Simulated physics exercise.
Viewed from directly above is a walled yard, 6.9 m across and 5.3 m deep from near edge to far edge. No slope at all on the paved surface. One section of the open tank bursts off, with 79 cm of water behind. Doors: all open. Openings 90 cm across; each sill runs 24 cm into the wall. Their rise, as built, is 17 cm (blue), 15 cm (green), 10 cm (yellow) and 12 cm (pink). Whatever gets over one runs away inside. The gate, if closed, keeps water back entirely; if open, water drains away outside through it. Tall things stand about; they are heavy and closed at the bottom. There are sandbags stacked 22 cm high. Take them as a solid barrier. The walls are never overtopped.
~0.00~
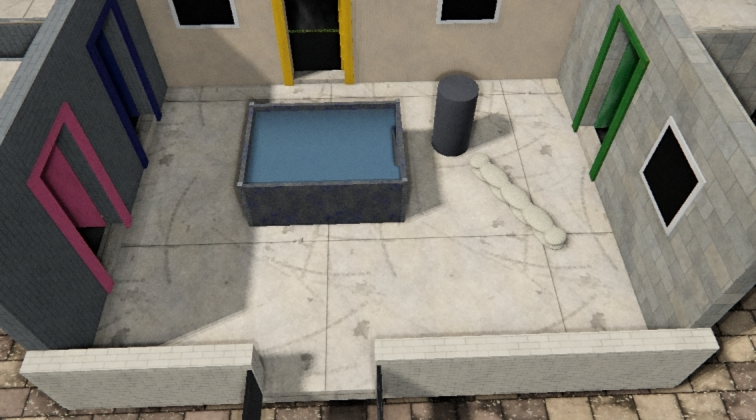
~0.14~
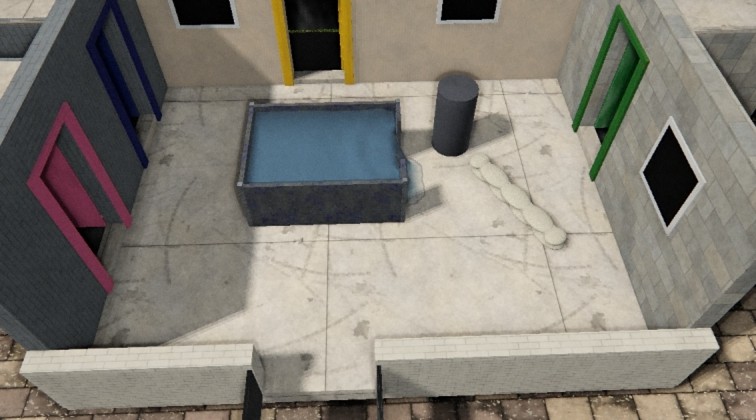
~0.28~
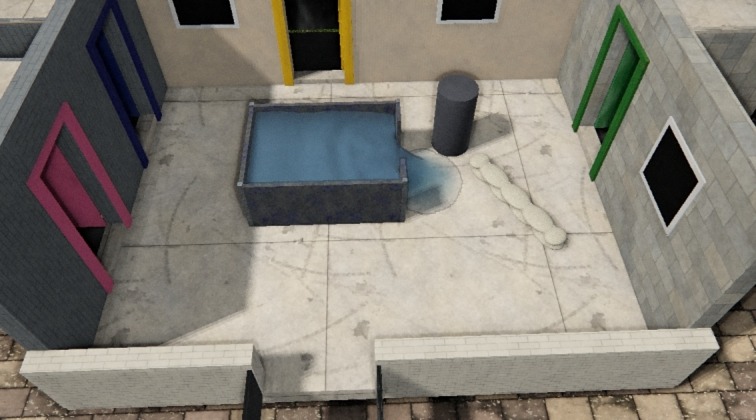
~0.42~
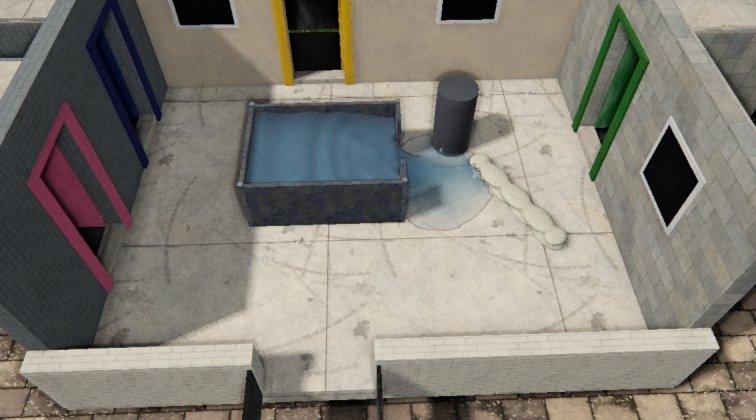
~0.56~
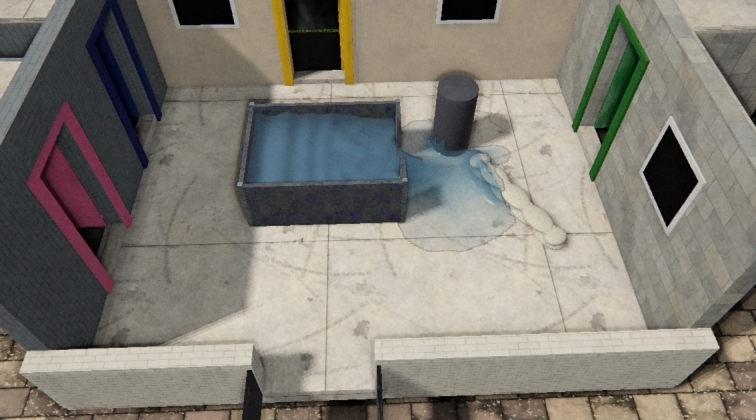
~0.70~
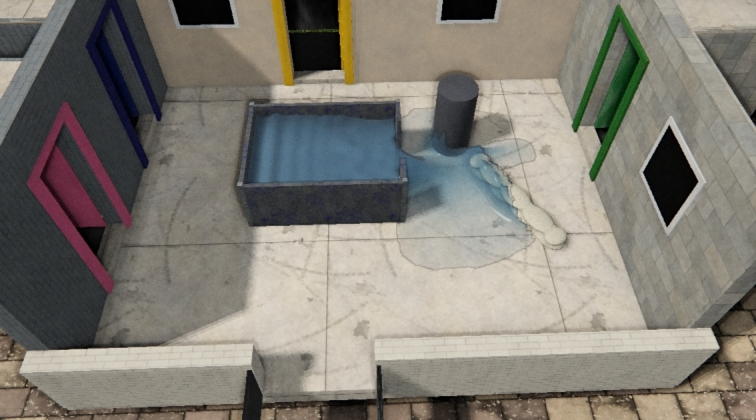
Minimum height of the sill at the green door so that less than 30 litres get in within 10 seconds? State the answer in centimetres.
Roughly 12 cm.
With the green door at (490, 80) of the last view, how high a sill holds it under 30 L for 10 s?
It needs roughly 10.0 cm.
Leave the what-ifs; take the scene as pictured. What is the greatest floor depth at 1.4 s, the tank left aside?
Close to 44 centimetres.
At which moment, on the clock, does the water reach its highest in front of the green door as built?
I'd say near 2.0 seconds.
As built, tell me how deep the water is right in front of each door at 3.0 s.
Centimetres: Blue = 0, green = 13, yellow = 3, pink = 0.
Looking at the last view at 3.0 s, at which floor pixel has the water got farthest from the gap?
(655, 359).
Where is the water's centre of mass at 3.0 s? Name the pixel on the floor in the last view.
About (428, 198).
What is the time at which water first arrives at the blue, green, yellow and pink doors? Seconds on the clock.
Reading them off: Blue 7.0 s, then green 1.0 s, then yellow 2.2 s, then pink 6.0 s.
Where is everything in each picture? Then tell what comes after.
The first picture shows the open tank at (325, 145) is whole and still, 79 cm deep; the green door at (604, 105) is dry.
In the second picture, the front is at (419, 194), 0.3 m from the gap at (398, 168); 0.2 m2 of floor is wet, 79 cm left at the back.
In the third picture, water pours out at (398, 168) and has run 0.9 m, to (457, 178); about 11 cm deep outside, 79 cm at the back.
In the fourth picture, the front is at (488, 195), 1.3 m from the gap at (398, 169); 1.6 m2 of floor is wet, 79 cm left at the back.
In the fifth picture, the gap is at (398, 169), the front 1.7 m out at (501, 151); the back of the open tank holds 73 cm.
In the sixth picture, the gap is at (398, 168), the front 2.1 m out at (527, 147); the back of the open tank holds 67 cm; 0.9 m in a straight line remain to the green door at (604, 105).
After 1.4 s water covers 30 % of the floor, deepest (44 cm) near (472, 174); 10 cm at the green door, 0 litres in over its 15 cm sill.
After 3.0 s water covers 45 % of the floor, deepest (28 cm) near (549, 349); 13 cm at the green door, 10 litres in over its 15 cm sill.
After 10.0 s water covers 95 % of the floor, deepest (15 cm) near (209, 88); 11 cm at the green door, 11 litres in over its 15 cm sill.
At the green door as built, the water arrived by 1.1 s and peaked near 20 cm at 2.0 s.
With a sill of 10 cm, 57 litres would have come in within the 10 s; with 13 cm, 22 litres. So under 30 litres takes about 12 cm.
